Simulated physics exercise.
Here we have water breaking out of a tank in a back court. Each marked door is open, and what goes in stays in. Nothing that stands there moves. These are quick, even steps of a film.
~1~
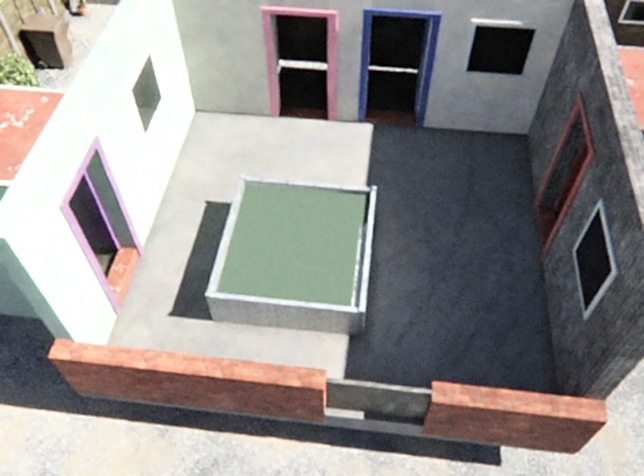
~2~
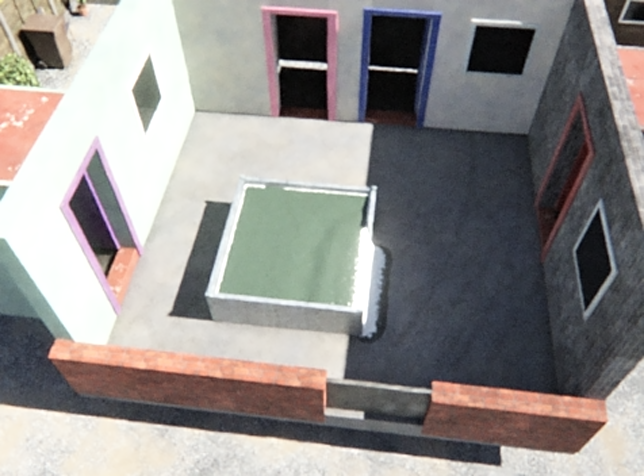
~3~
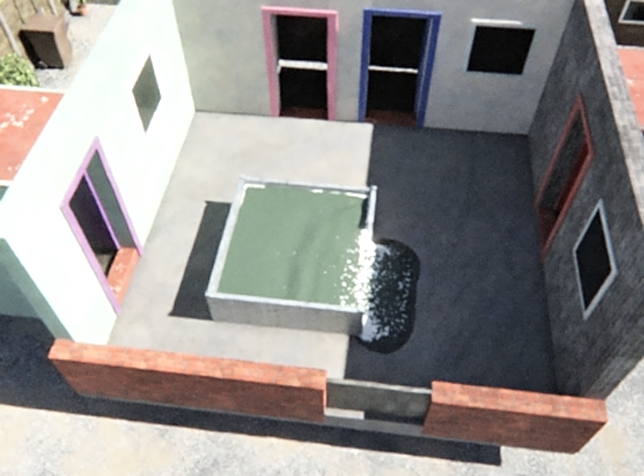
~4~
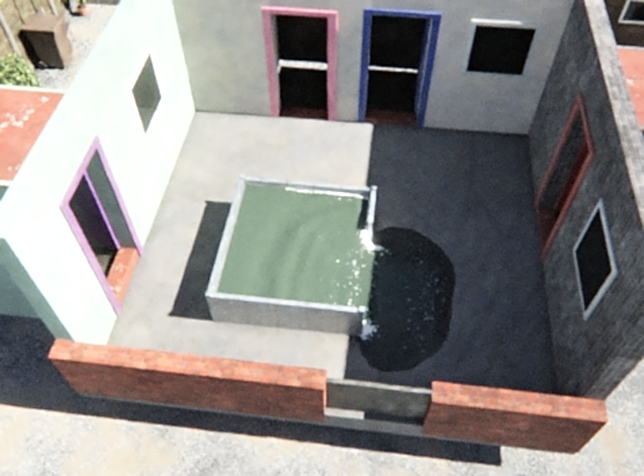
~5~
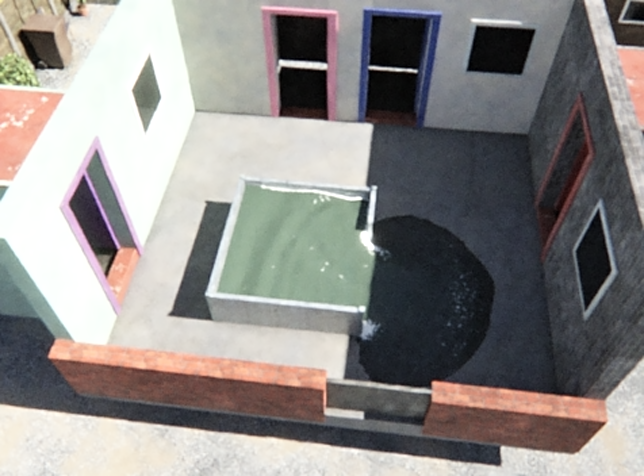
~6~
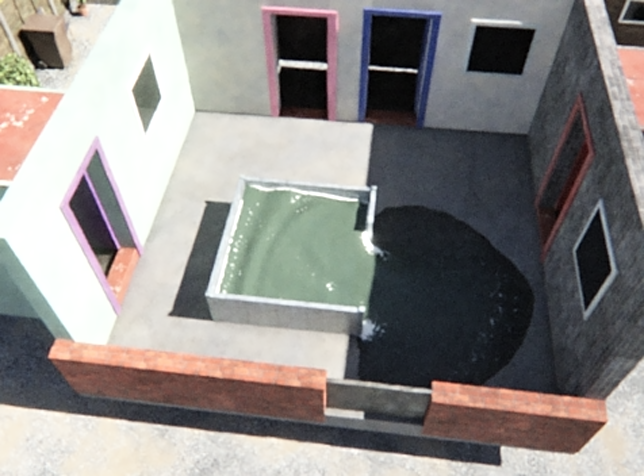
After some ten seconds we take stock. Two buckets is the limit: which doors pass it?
The red door floods; the blue door holds within the limit; the pink door holds within the limit; the purple door holds within the limit.
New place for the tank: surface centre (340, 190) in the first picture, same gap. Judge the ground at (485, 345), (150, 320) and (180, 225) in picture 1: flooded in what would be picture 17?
In turn: Awash, clear, clear.
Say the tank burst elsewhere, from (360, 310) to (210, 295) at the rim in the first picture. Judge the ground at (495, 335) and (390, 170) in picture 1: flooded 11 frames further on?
As listed: Covered, not flooded.
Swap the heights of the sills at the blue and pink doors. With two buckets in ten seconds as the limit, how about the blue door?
One by one: The blue one passes that mark.
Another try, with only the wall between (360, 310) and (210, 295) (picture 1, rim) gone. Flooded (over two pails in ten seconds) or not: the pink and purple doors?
One by one: Pink goes over; purple holds.
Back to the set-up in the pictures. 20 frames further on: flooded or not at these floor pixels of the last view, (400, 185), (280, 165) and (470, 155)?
In turn: Free of water, no water, under water.
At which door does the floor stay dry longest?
I say the purple-painted one.
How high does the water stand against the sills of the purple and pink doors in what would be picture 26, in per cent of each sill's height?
About 0 and 0 per cent.
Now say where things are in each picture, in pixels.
The first picture shows still water in the water tank at (297, 242).
In the second picture, water pours out at (363, 282) and has run to (372, 336).
In the third picture, the front is at (390, 346), out from the gap at (363, 283).
In the fourth picture, the front is at (441, 258), out from the gap at (363, 283).
In the fifth picture, water pours out at (363, 283) and has run to (484, 276).
In the sixth picture, the front is at (524, 290), out from the gap at (363, 283).
A moment on, water covers 30 % of the floor; the red door wet at the sill, nothing in, the blue door not reached, the pink door not reached, the purple door not reached.
Next, water covers 30 % of the floor; the red door under two buckets in, the blue door not reached, the pink door not reached, the purple door not reached.
Then, water covers 45 % of the floor; the red door over two buckets in, the blue door not reached, the pink door not reached, the purple door not reached.
Later, water covers 80 % of the floor; the red door over two buckets in, the blue door wet at the sill, nothing in, the pink door wet at the sill, nothing in, the purple door wet at the sill, nothing in.
In the end, water covers 100 % of the floor; the red door over two buckets in, the blue door wet at the sill, nothing in, the pink door under two buckets in, the purple door wet at the sill, nothing in.
